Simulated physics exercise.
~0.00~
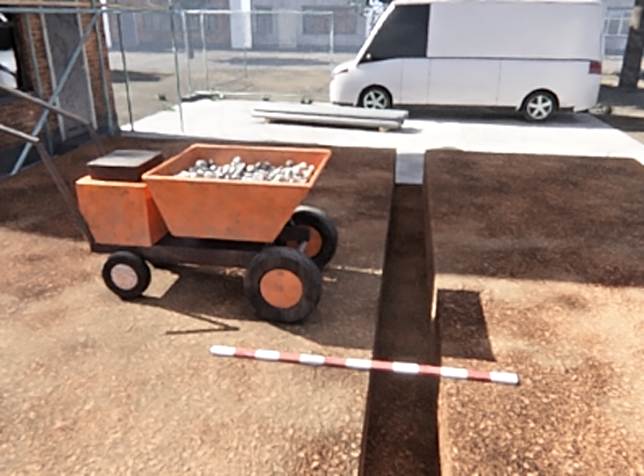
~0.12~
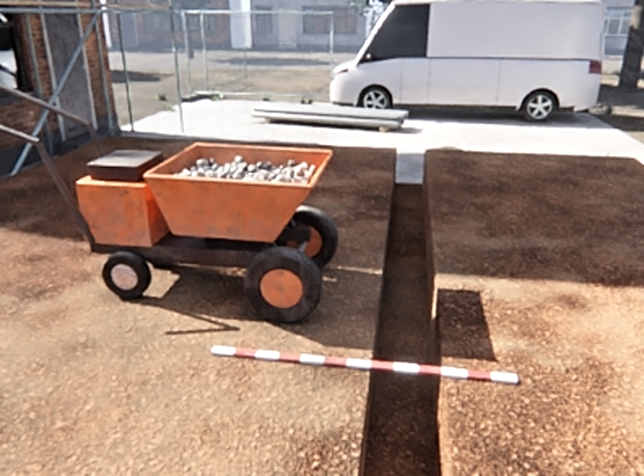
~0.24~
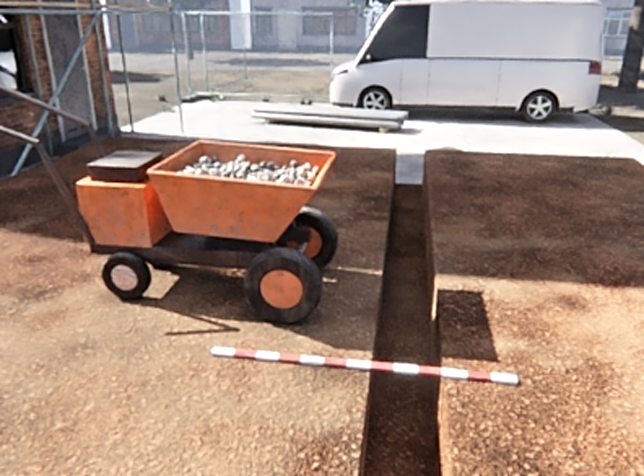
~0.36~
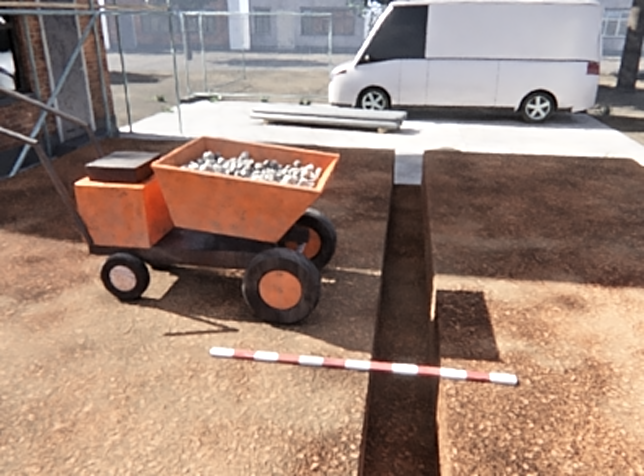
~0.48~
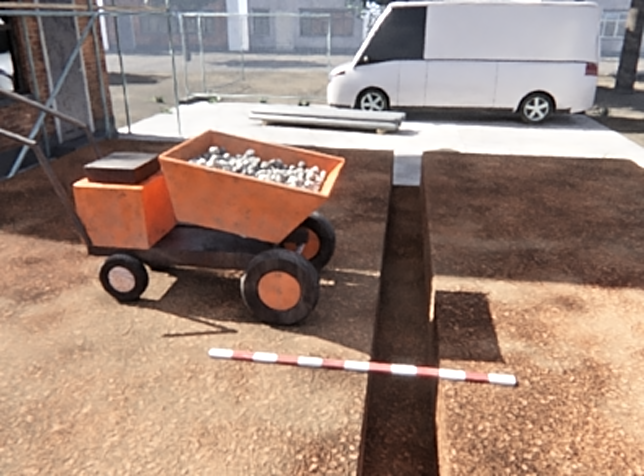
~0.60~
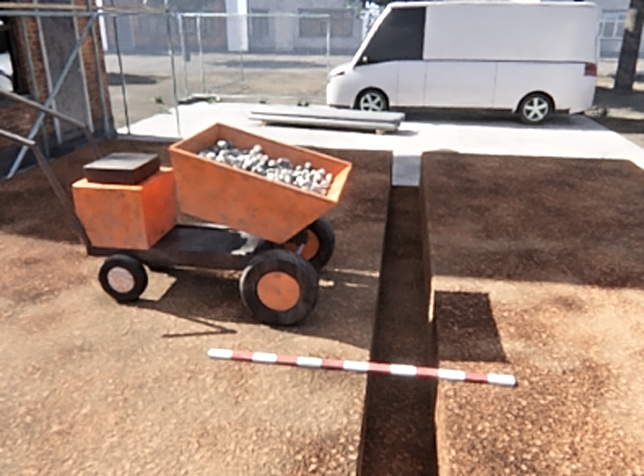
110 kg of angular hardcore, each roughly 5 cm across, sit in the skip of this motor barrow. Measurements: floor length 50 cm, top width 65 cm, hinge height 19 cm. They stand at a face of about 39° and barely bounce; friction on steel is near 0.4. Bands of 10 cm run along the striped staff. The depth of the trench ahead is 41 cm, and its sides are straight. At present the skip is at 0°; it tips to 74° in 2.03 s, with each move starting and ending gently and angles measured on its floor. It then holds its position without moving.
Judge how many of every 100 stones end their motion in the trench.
I would put it near 77 out of 100.
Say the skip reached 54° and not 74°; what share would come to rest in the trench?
It would come to about 5 percent.
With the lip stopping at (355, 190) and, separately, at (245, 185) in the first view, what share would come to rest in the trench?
40 and 45 %.
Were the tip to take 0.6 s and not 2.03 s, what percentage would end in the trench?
I'd put it at some 50 in a hundred.
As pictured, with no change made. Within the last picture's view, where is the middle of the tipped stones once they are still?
Somewhere around (407, 354) in the last picture.
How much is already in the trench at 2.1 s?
Roughly 20 percent of the load.
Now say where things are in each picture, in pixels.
The first frame shows lip at (310, 187), floor tilted 0°, highest stones at (241, 167).
In the second frame, the skip is at 1°, its lip at (311, 187); the top of the load is at (242, 167); the stones move at 0.1 m/s on average.
In the third frame, the skip is at 3°, its lip at (315, 189); the top of the load is at (233, 165); the stones move at 0.2 m/s on average.
The fourth frame shows lip at (321, 192), floor tilted 6°, highest stones at (211, 163); the stones move at 0.3 m/s on average.
The fifth frame shows lip at (328, 197), floor tilted 10°, highest stones at (213, 156); the stones move at 0.3 m/s on average.
The sixth frame shows lip at (336, 203), floor tilted 16°, highest stones at (219, 149); the stones move at 0.4 m/s on average.
After 1.5 s the floor is at 62°; 100 % in the skip; the foremost stones are at (394, 258).
After 2.1 s the floor is at 74°; 77 % in the skip, 20 % in the trench, 3 % past the trench; the foremost stones are at (482, 311).
After 2.5 s the floor is at 74°; 58 % in the skip, 36 % in the trench, 6 % past the trench; the foremost stones are at (489, 311).
After 4.4 s the floor is at 74°; 17 % in the skip, 77 % in the trench, 6 % past the trench; the foremost stones are at (488, 303).
